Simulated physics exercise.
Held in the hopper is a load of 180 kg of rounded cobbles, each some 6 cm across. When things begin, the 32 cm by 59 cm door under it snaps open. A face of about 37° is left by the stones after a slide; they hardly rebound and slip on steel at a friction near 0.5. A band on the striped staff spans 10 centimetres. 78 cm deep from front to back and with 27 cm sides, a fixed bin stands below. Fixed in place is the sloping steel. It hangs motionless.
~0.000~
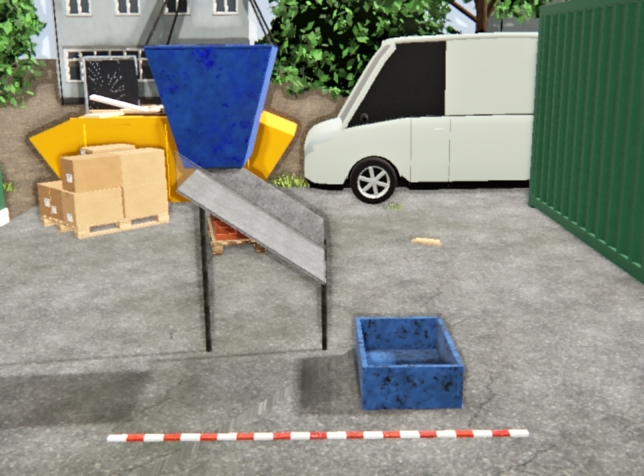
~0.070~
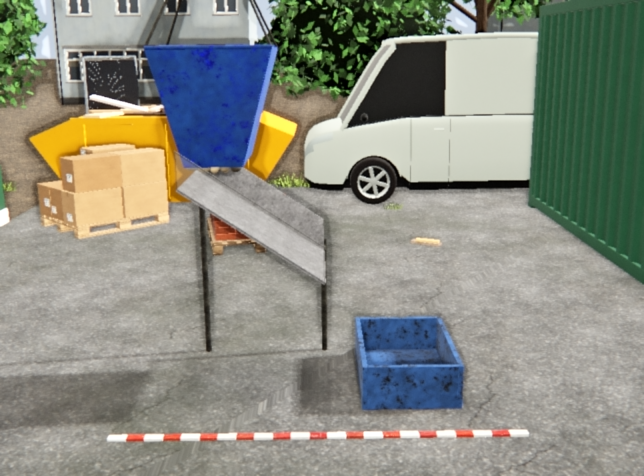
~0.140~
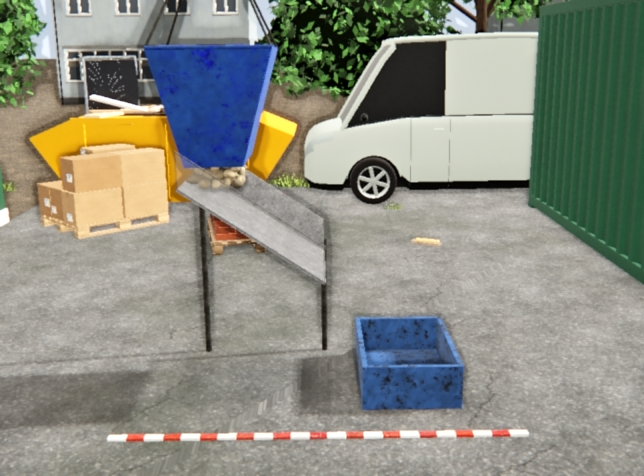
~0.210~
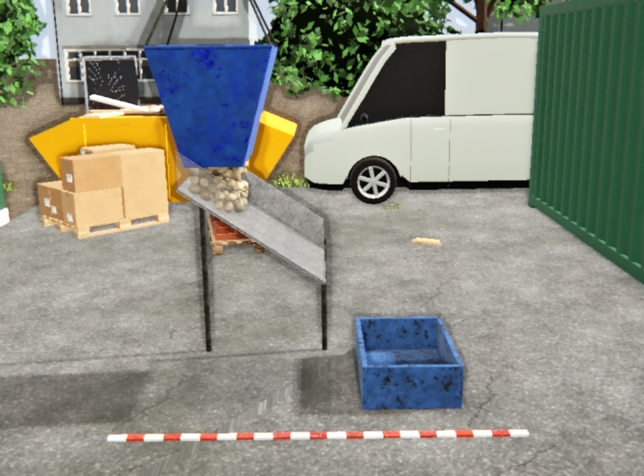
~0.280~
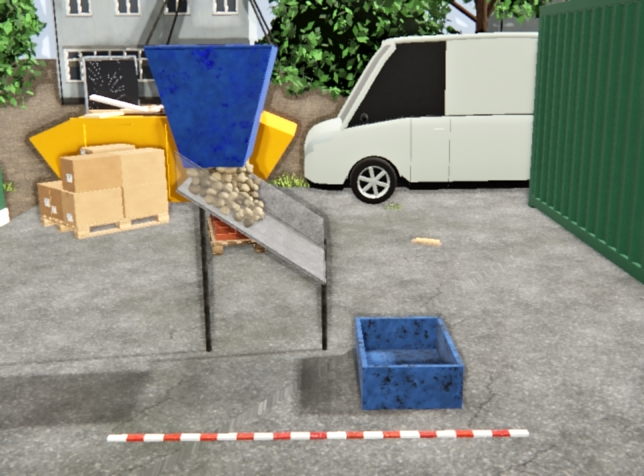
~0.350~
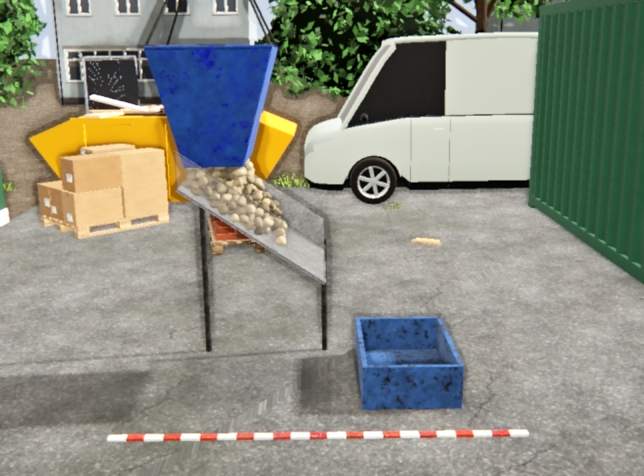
Rounded, pale brown cobbles emerge beneath a blue hopper and slide down a grey chute toward the right in a thickening, lengthening stream, while the camera stays still. The setting is a paved yard, seen from slightly above. An open blue box sits at lower right behind a red-and-white staff, with cardboard boxes at left, a pale van behind and a green container at right.
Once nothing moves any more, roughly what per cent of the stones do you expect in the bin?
I would expect about 94 per cent in the bin.
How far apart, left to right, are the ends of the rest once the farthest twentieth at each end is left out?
The stretch is roughly 50 cm long.
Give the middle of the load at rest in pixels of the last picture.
Centre at rest: Roughly (403, 353).
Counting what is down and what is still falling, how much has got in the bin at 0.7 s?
I'd put it near 5 per cent.
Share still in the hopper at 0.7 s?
Something like 25 per cent.
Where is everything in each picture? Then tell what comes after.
In the first frame, the outlet is at (213, 159); nothing has dropped yet.
In the second frame, the outlet is at (213, 159); 4 % is out.
In the third frame, outlet at (213, 159), the stream shows down to (221, 178); 89 % still inside.
In the fourth frame, outlet at (213, 159), the stream shows down to (237, 200); 79 % still inside.
In the fifth frame, outlet at (213, 159), the stream shows down to (257, 214); 69 % still inside.
In the sixth frame, outlet at (213, 159), the stream shows down to (278, 228); 60 % still inside.
After 0.7 s, 23 % in the hopper, 62 % on the steel, 9 % falling or lying left of the bin, 5 % falling or lying in the bin; the stones farthest right are at (406, 344).
After 1.1 s, 0 % in the hopper, 50 % on the steel, 12 % falling or lying left of the bin, 37 % falling or lying in the bin; the stones farthest right are at (441, 357).
After 1.7 s, 0 % in the hopper, 8 % on the steel, 9 % falling or lying left of the bin, 83 % falling or lying in the bin, 0 % falling or lying beside or right of the bin; the stones farthest right are at (446, 341).
After 2.6 s, 0 % in the hopper, 3 % falling or lying left of the bin, 94 % falling or lying in the bin, 4 % falling or lying beside or right of the bin; the stones farthest right are at (508, 365).
After 4.5 s, 0 % in the hopper, 3 % left of the bin, 94 % in the bin, 4 % beside or right of the bin; the stones farthest right are at (511, 361).
